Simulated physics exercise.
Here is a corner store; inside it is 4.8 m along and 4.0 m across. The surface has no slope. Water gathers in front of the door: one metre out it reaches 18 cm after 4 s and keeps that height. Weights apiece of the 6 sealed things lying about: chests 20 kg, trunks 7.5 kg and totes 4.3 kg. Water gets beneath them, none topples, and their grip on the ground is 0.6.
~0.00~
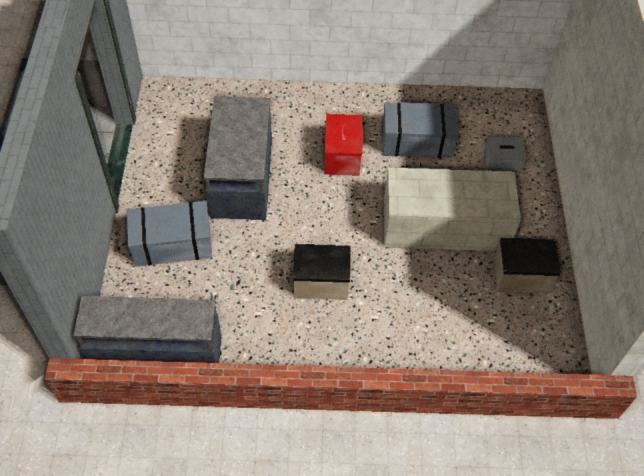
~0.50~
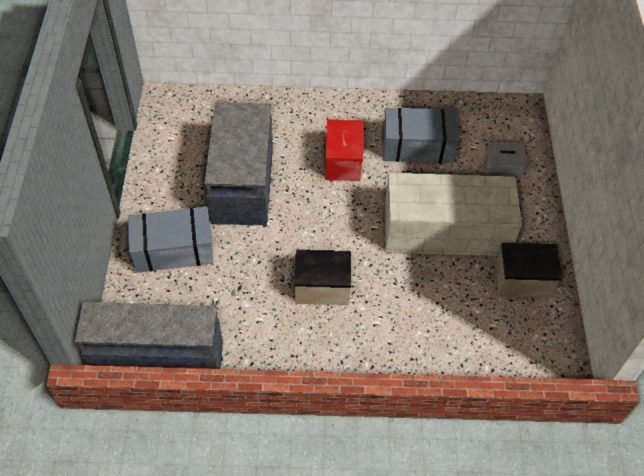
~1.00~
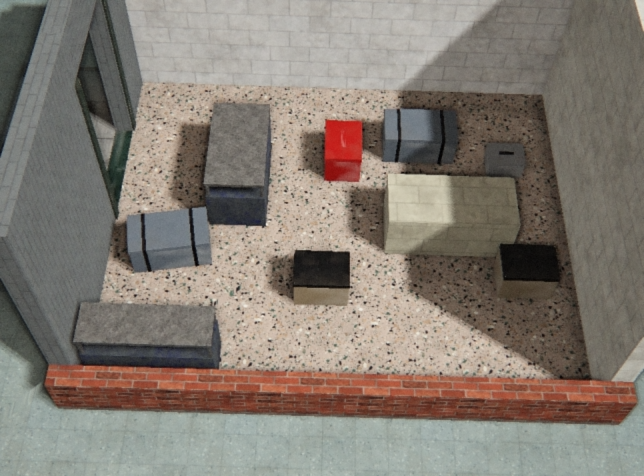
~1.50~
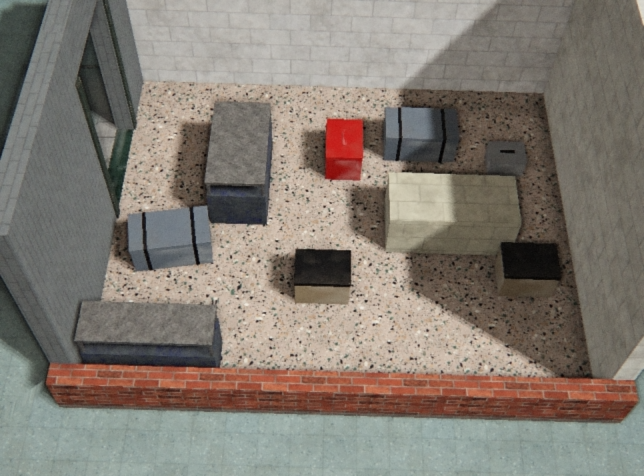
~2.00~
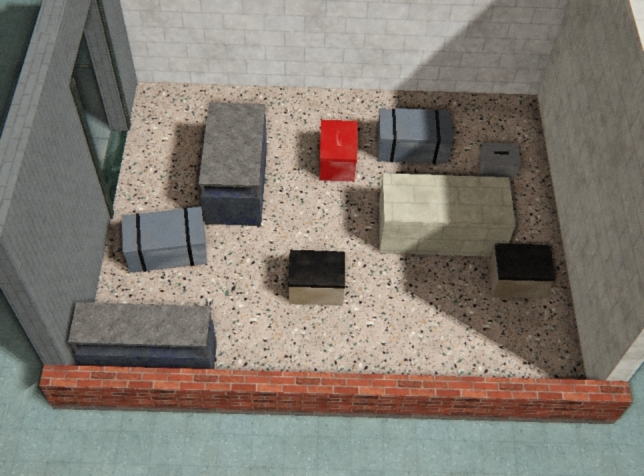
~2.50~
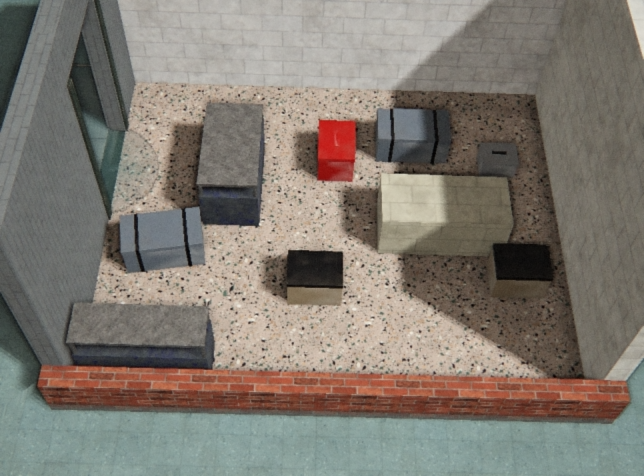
Water spreads outside the walled room and begins entering at the left, while the boxes stay put.
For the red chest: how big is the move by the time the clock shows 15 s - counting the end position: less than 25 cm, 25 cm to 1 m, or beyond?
The red chest holds its place.
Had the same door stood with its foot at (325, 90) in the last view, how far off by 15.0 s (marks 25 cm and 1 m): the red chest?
In that case the red chest ends far away.
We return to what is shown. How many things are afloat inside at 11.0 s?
I count 3.
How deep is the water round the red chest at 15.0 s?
About 5 cm.
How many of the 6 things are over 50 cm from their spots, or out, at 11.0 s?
I count 1.
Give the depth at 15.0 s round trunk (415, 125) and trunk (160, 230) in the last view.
Roughly 5 and 9 cm.
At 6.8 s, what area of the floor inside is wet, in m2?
Roughly 10.0 m2.
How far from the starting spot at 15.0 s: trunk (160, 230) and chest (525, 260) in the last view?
In turn: 40 cm, 120 cm.
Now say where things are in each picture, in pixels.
In the first frame, the red chest at (344, 133) rests on the ground; 0.0 m2 under water; 0 of 6 have shifted.
In the second frame, the red chest at (345, 139), on the bottom; 0.0 m2 under water; 0 of 6 have shifted.
In the third frame, the red chest at (344, 139), on the bottom; 0.0 m2 under water; 0 of 6 have shifted.
In the fourth frame, the red chest at (344, 138), on the bottom; 0.0 m2 under water; 0 of 6 have shifted.
In the fifth frame, the red chest at (339, 139) rests on the ground; water covers 0.0 m2; 0 of 6 have shifted.
In the sixth frame, the red chest at (337, 139) rests on the ground; water covers 0.3 m2; 0 of 6 have shifted.
After 3.5 s the red chest is near (337, 139), 0.0 m from its start, aground; 0 afloat.
After 6.8 s the red chest is near (337, 139), 0.0 m from its start, aground; 1 afloat.
After 11.0 s the red chest is near (337, 139), 0.0 m from its start, aground; 3 afloat.
After 15.0 s the red chest is near (336, 139), 0.0 m from its start, aground; 4 afloat.
